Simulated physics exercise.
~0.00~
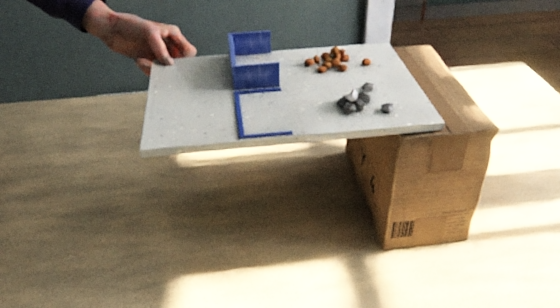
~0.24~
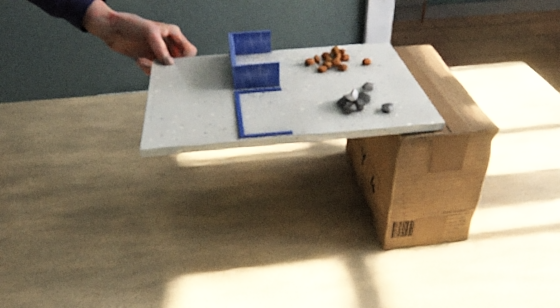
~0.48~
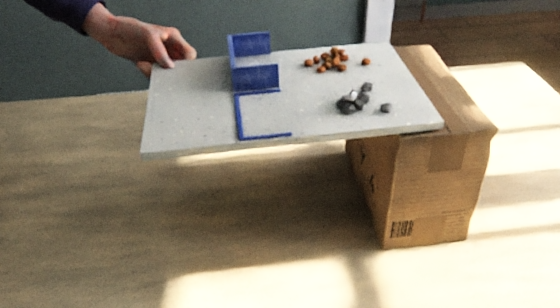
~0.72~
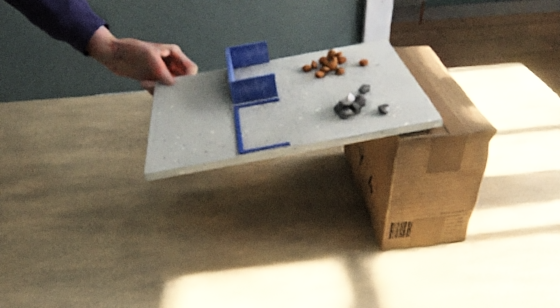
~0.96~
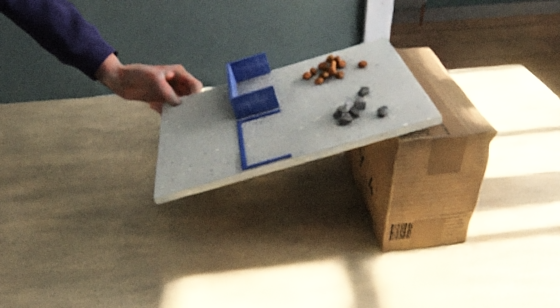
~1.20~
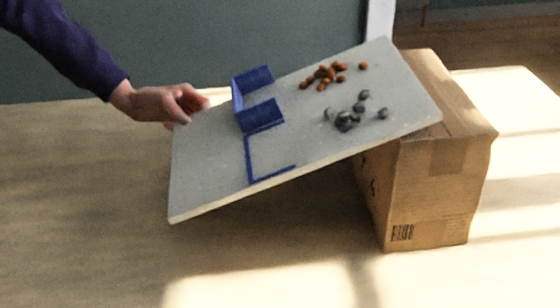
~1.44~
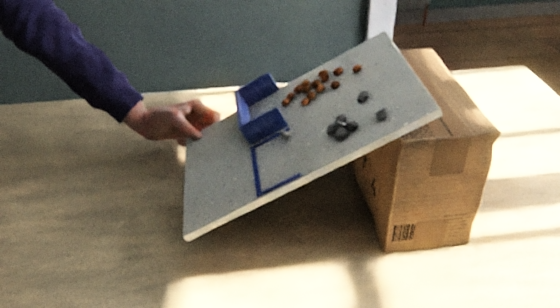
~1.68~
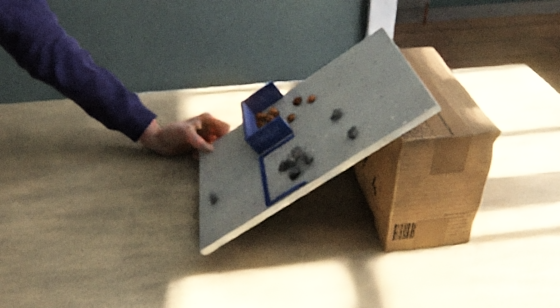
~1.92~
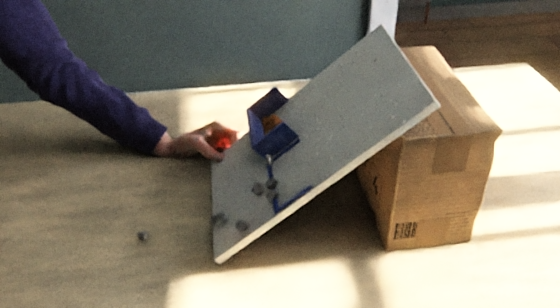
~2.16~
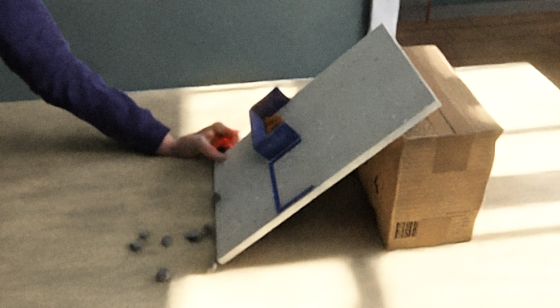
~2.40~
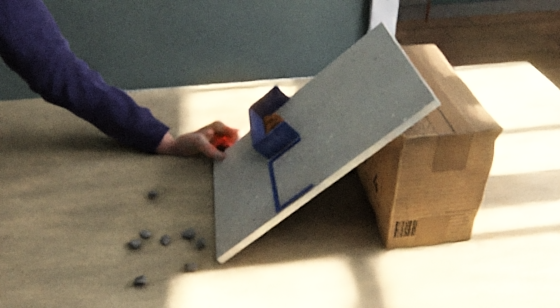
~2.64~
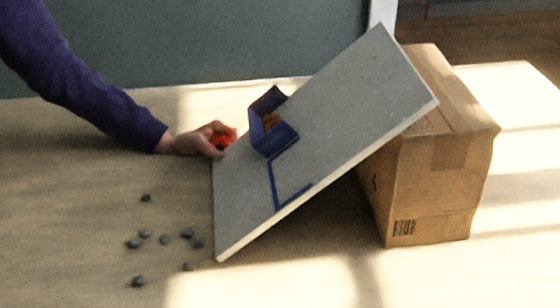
On a sunlit brown surface, a pale board rests with its right end on a cardboard box while a hand supports its left end. Small grey lumps lie on the nearer side and orange-brown ones on the farther side, each heap to the right of a blue barrier. The hand lowers the left end, and the board slopes more and more steeply until both heaps slide down it. The orange-brown pieces gather behind the taller, farther barrier, but the grey ones pass the low strip and tumble off the board. At the end they lie scattered on the surface at the lower left, with the board still tilted.
